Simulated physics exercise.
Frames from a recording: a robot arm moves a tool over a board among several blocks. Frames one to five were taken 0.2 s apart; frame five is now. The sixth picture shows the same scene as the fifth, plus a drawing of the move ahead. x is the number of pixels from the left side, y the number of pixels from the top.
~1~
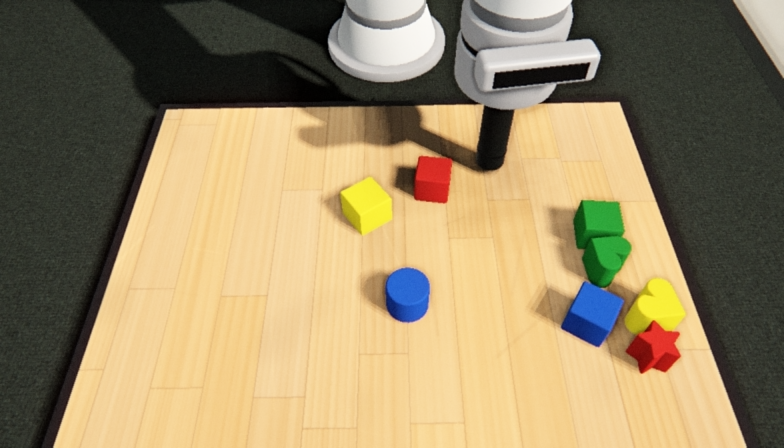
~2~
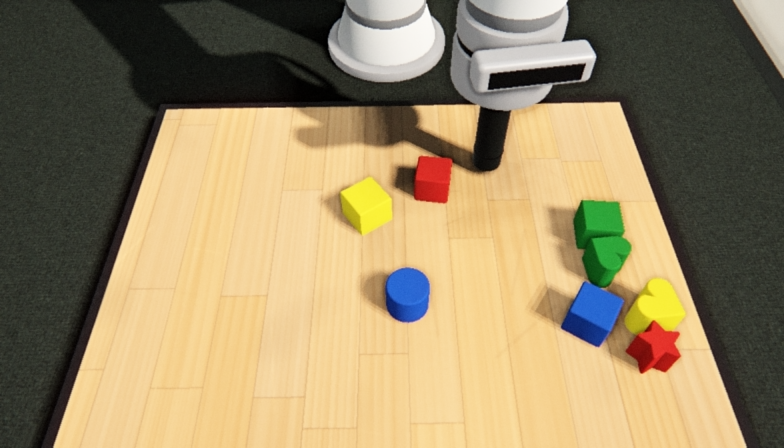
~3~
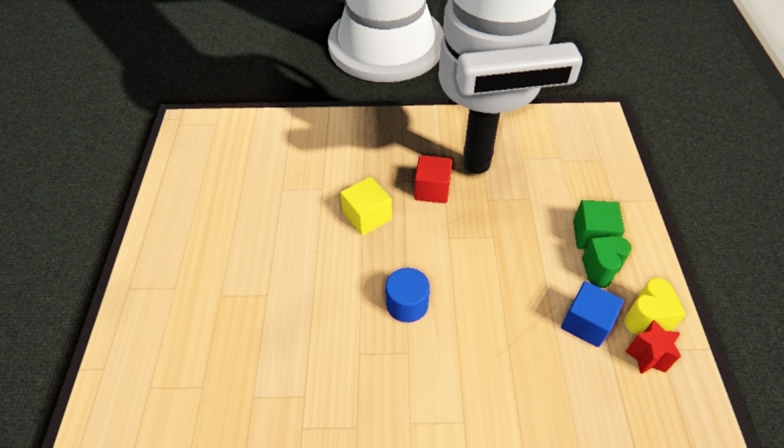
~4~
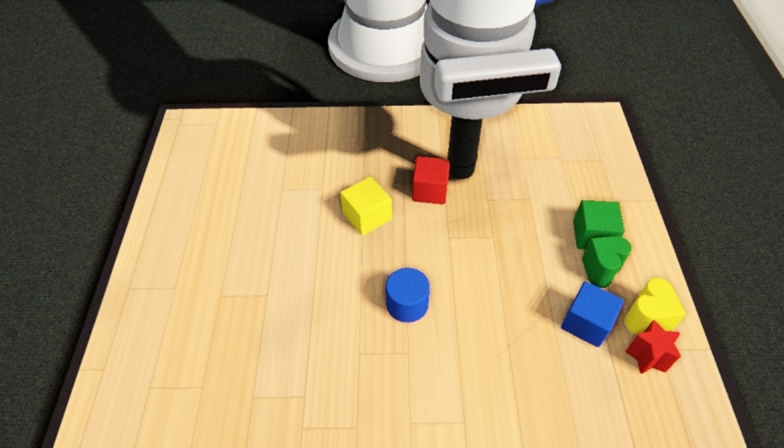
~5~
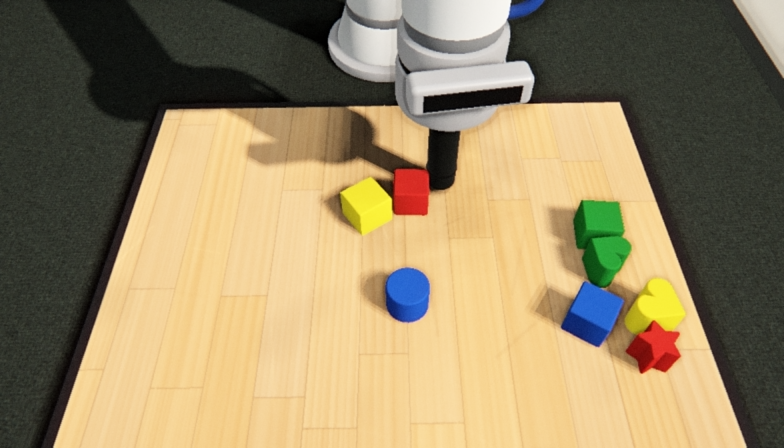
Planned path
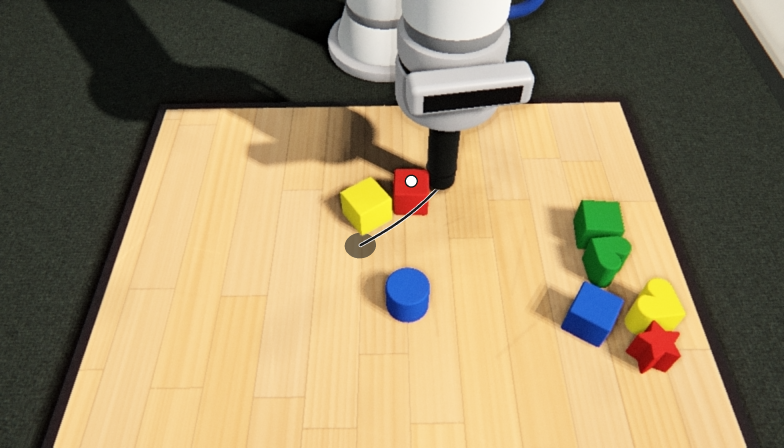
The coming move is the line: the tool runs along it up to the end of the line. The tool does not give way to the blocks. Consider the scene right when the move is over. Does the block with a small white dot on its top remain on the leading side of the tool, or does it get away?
It is still ahead of the tool.
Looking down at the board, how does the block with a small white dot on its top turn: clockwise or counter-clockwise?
In a top view, it turns clockwise.
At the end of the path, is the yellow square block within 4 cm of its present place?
I believe not.
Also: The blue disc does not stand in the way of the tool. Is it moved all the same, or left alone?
Well, the blue disc holds its place.
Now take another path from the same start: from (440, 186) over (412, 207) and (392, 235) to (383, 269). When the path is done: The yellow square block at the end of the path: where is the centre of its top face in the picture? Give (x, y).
Just about (317, 211).
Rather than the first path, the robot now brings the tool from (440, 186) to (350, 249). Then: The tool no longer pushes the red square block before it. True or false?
That statement is not accurate.
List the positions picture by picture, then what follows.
In the first frame, lower end of the tool (490, 162), tops of blocks, yellow square block (366, 195), blue disc (408, 285), red square block (434, 168).
In the second frame, tool (486, 162), blocks as before.
In the third frame, tool (476, 165), blocks as before.
In the fourth frame, tool (461, 170), red square block (432, 169).
In the fifth frame, tool (441, 180), yellow square block (366, 195), blue disc (408, 285), red square block (411, 181).
The drawn path runs from (440, 186) over (405, 218) to (360, 245); the dot is on the red square block.
On the path given first. One third of the way, tool (417, 203); yellow square block (349, 202), turned 20° clockwise; red square block (385, 195), turned 15° anticlockwise.
Two thirds of the way, tool (390, 222); yellow square block (318, 208), turned 40° clockwise; red square block (355, 210).
At the end, tool (360, 240); yellow square block (290, 209), turned 60° clockwise; blue disc not moved; red square block (323, 221), turned 20° clockwise.
